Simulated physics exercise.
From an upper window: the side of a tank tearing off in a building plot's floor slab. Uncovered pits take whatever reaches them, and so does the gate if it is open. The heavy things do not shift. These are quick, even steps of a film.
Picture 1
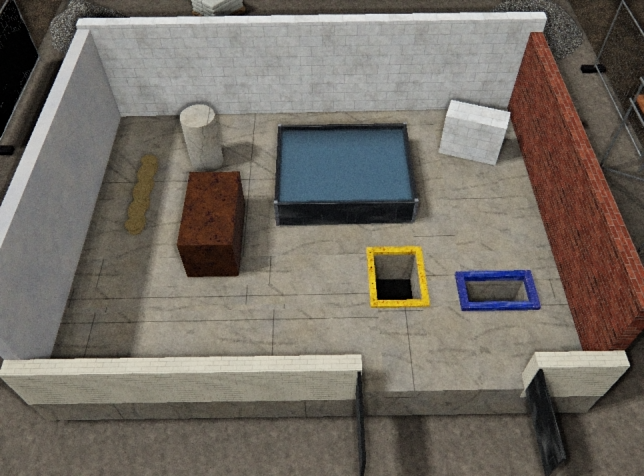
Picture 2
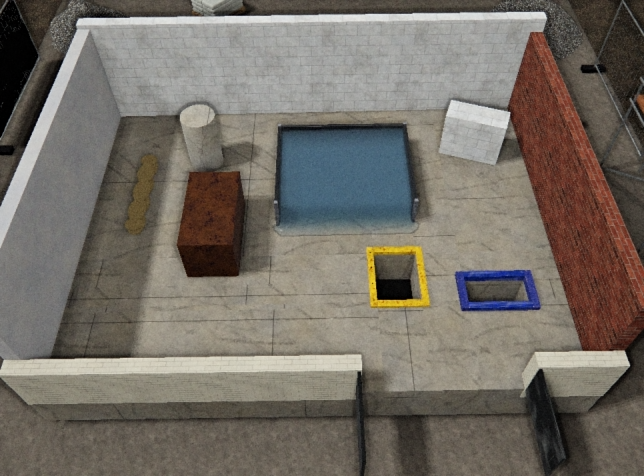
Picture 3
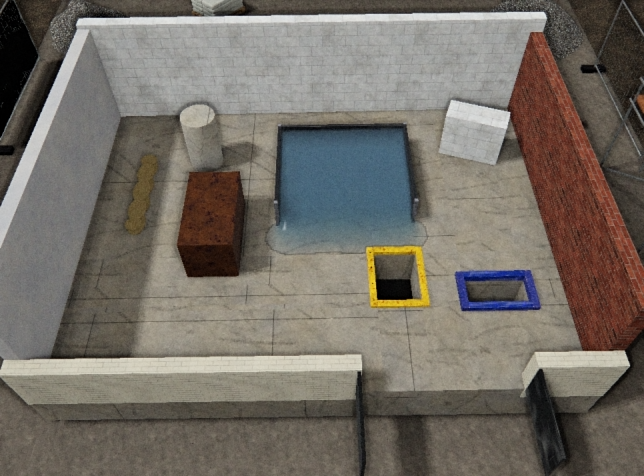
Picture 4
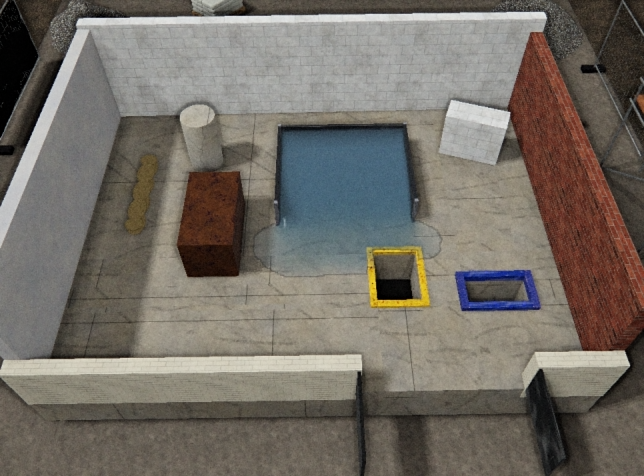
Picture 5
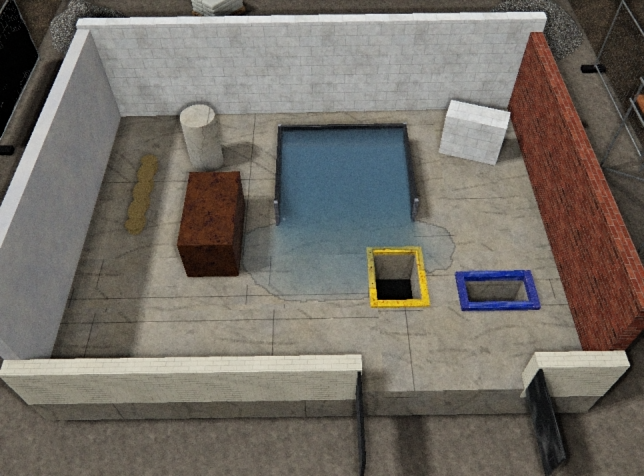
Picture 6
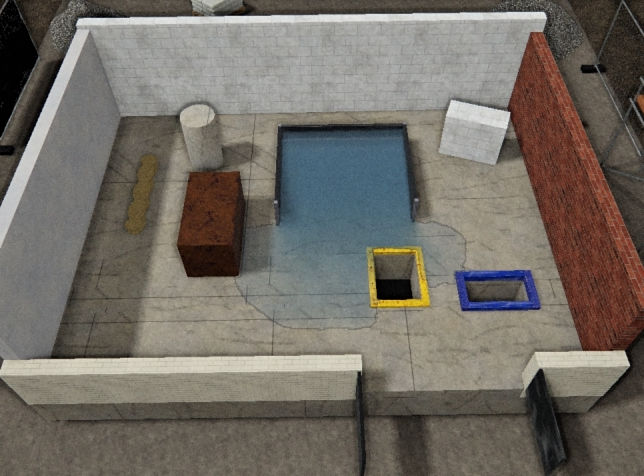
Water poured out of the near side of a blue tank on a walled concrete floor, spreading toward the front around a yellow-edged pit and past the rusty brown block.
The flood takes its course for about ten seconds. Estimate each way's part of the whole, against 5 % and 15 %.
In the end: The gate takes more than 15 %; the blue pit takes less than 5 %; the yellow pit takes more than 15 %.
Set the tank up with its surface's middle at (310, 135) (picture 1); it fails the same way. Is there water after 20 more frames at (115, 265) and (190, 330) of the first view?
As listed: No water, flooded.
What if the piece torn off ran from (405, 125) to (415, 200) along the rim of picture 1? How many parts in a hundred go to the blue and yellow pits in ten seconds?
Per cent: Blue 8, yellow 8.
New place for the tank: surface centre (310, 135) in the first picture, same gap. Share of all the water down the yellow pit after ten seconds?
Per cent: Yellow 8.
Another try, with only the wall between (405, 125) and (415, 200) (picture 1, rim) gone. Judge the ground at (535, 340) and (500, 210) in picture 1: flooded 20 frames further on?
In that order: Covered, awash.
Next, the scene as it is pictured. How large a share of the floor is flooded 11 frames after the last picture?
I make it 30 per cent.
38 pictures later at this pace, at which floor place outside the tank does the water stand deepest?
Close to (44, 383).
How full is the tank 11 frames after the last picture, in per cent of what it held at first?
Some 34 per cent.
A moment on, water covers 20 % of the floor; the gate 0 %, the blue pit 0 %, the yellow pit 8 %.
Next, water covers 30 % of the floor; the gate 3 %, the blue pit 0 %, the yellow pit 14 %.
Then, water covers 35 % of the floor; the gate 8 %, the blue pit 0 %, the yellow pit 18 %.
Later, water covers 55 % of the floor; the gate 14 %, the blue pit 0 %, the yellow pit 19 %.
In the end, water covers 75 % of the floor; the gate 18 %, the blue pit 0 %, the yellow pit 19 %.
